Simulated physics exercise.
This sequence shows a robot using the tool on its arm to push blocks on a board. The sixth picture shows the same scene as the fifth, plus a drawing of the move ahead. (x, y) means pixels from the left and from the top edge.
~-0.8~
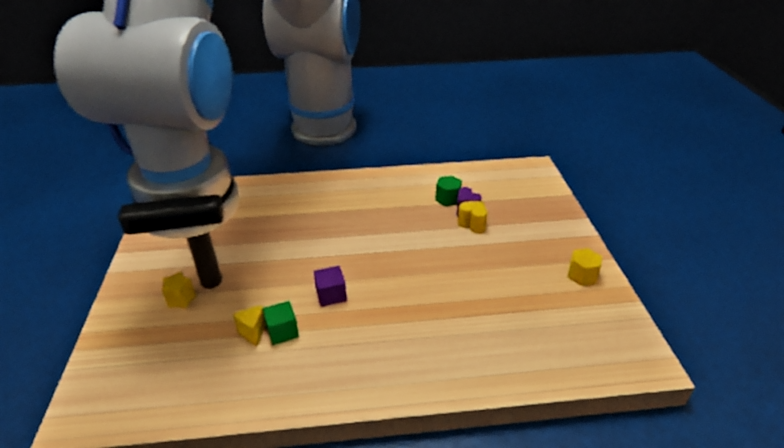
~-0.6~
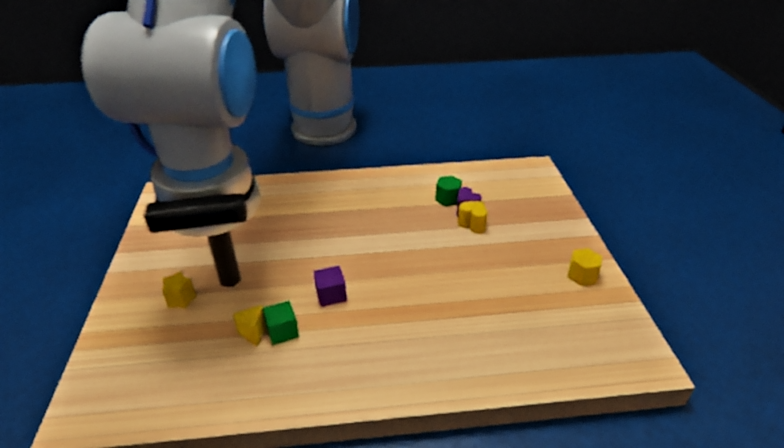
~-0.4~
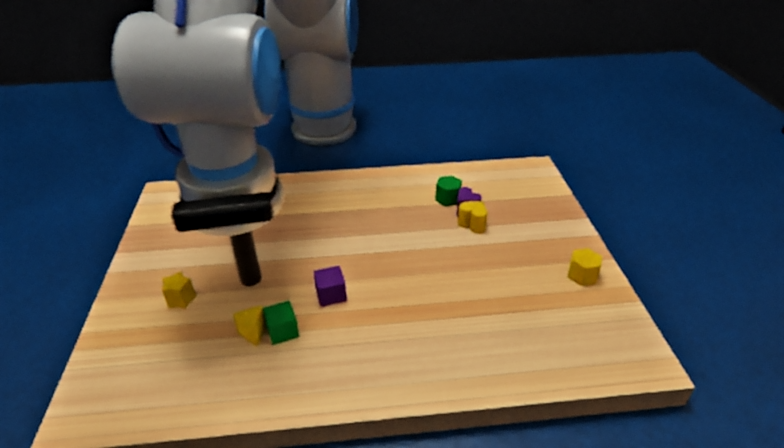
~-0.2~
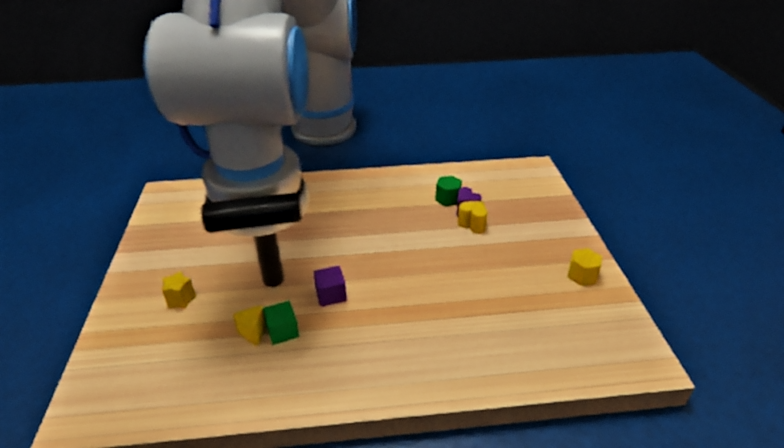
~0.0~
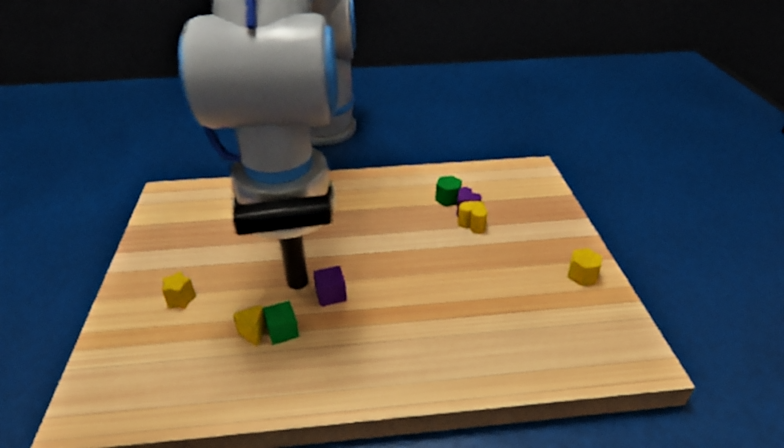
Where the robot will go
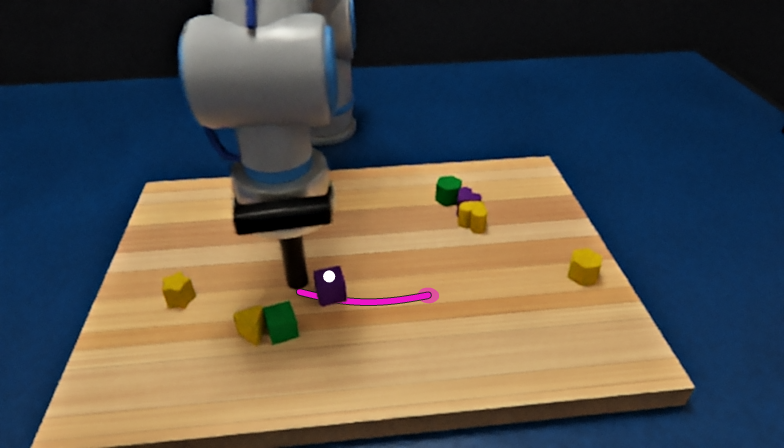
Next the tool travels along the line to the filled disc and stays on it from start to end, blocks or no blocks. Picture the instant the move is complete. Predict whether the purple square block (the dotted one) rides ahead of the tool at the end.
It stays ahead.
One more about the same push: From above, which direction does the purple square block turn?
Clockwise from above.
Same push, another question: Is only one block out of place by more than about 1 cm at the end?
I believe so.
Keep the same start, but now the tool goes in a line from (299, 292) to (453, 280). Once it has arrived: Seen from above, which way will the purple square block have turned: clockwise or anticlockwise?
In a top view, it turns clockwise.
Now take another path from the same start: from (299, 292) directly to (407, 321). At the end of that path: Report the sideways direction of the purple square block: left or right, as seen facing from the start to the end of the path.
It goes toward the left-hand side.
The drawn path runs from (299, 292) by way of (341, 300) and (385, 302) to (428, 295); the dot is on the purple square block.
On the path given first. One third of the way, tool at (340, 291); purple square block at (366, 280).
Two thirds of the way, tool at (386, 292); purple square block at (412, 282).
At the end, tool at (429, 286); green square block not moved; purple square block at (454, 282), turned 35° clockwise.
